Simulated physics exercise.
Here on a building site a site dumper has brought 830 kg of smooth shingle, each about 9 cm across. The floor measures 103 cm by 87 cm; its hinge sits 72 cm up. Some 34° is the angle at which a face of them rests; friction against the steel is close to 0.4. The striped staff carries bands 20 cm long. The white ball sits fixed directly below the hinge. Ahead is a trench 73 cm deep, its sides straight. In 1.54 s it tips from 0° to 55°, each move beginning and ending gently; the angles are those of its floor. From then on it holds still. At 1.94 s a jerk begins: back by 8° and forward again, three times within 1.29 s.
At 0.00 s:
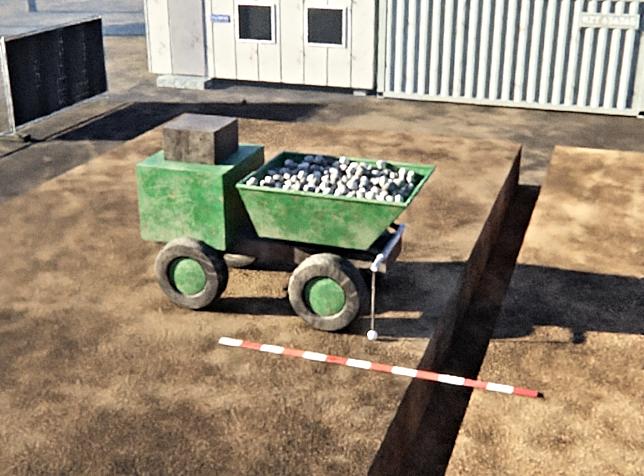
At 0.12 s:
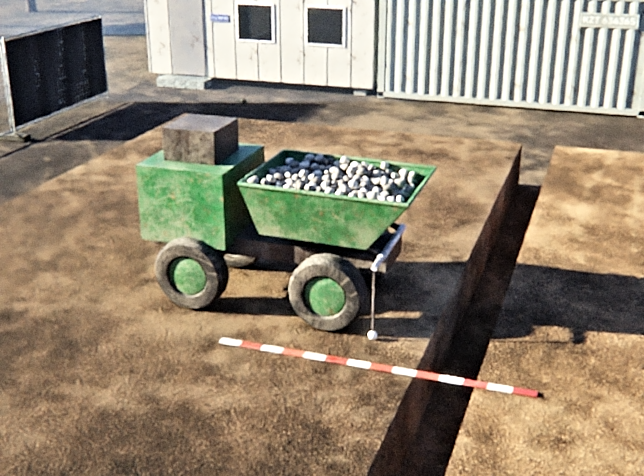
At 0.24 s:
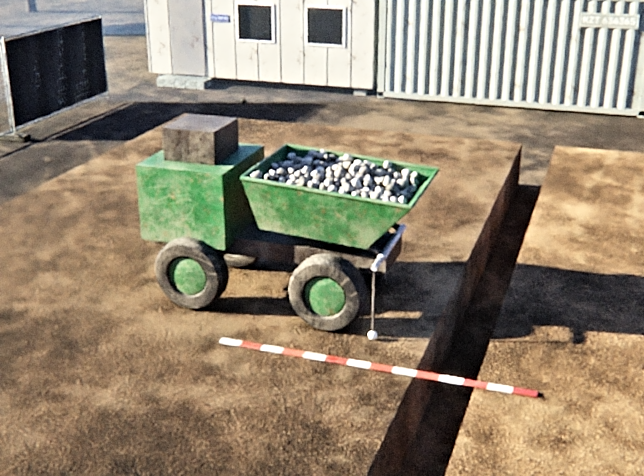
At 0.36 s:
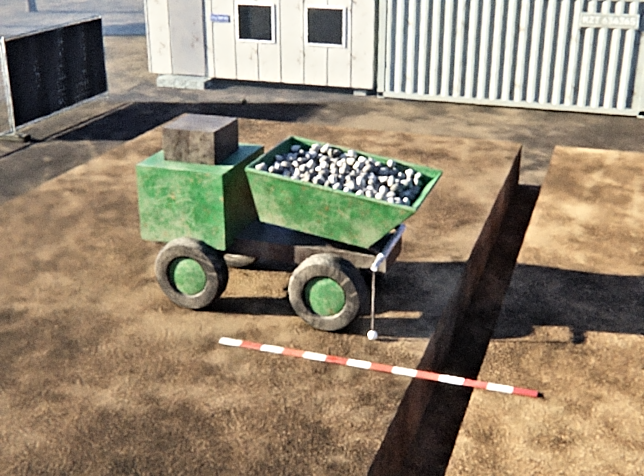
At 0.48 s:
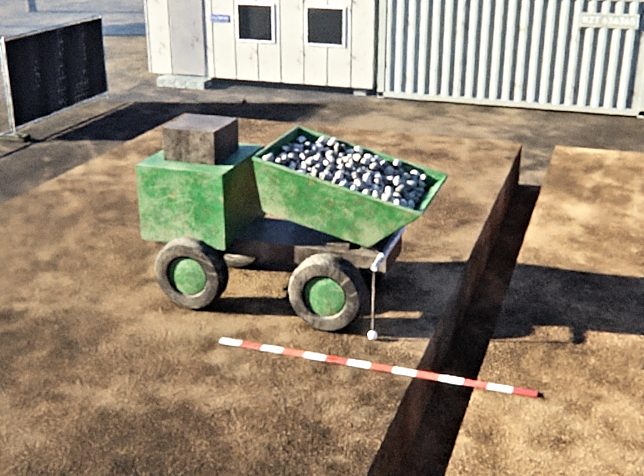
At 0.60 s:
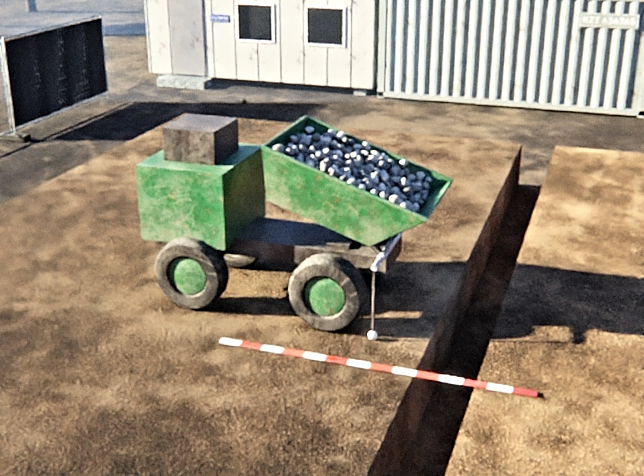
The clip opens on a green dumper standing on brown ground beside a trench, its skip level and heaped with pale, rounded stones. The skip's left end gradually lifts, tilting the container down toward the right, while the stones shift within it and the wheels stay in place.
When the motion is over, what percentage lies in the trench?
Close to 45 percent.
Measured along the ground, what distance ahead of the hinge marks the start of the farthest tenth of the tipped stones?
Roughly 180 centimetres ahead of it along the ground.
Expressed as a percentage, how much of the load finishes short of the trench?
About 0%.
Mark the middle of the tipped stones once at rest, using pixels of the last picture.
In the last view, about (486, 372).
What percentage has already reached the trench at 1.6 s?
Close to 10 per cent has got there by then.
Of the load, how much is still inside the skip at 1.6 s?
It holds some 85 per cent.
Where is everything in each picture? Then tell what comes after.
The skip is at 0°, its lip at (407, 205); the top of the load is at (339, 166), in the first frame.
Lip at (408, 206), floor tilted 1°, highest stones at (340, 165); the stones move at 0.2 m/s on average, in the second frame.
Lip at (411, 208), floor tilted 4°, highest stones at (316, 160); the stones move at 0.4 m/s on average, in the third frame.
Lip at (416, 211), floor tilted 8°, highest stones at (308, 155); the stones move at 0.5 m/s on average, in the fourth frame.
Lip at (421, 215), floor tilted 13°, highest stones at (307, 147); the stones move at 0.6 m/s on average, in the fifth frame.
Lip at (427, 220), floor tilted 19°, highest stones at (307, 138); the stones move at 0.6 m/s on average, in the sixth frame.
After 1.2 s the floor is at 47°; 100 % in the skip; the foremost stones are at (444, 228).
After 1.6 s the floor is at 55°; 87 % in the skip, 11 % in the trench, 1 % past the trench; the foremost stones are at (505, 270).
After 3.7 s the floor is at 55°; 30 % in the skip, 35 % in the trench, 35 % past the trench; the foremost stones are past the picture's edge.
After 6.4 s the floor is at 55°; 21 % in the skip, 45 % in the trench, 34 % past the trench; the foremost stones are past the picture's edge.
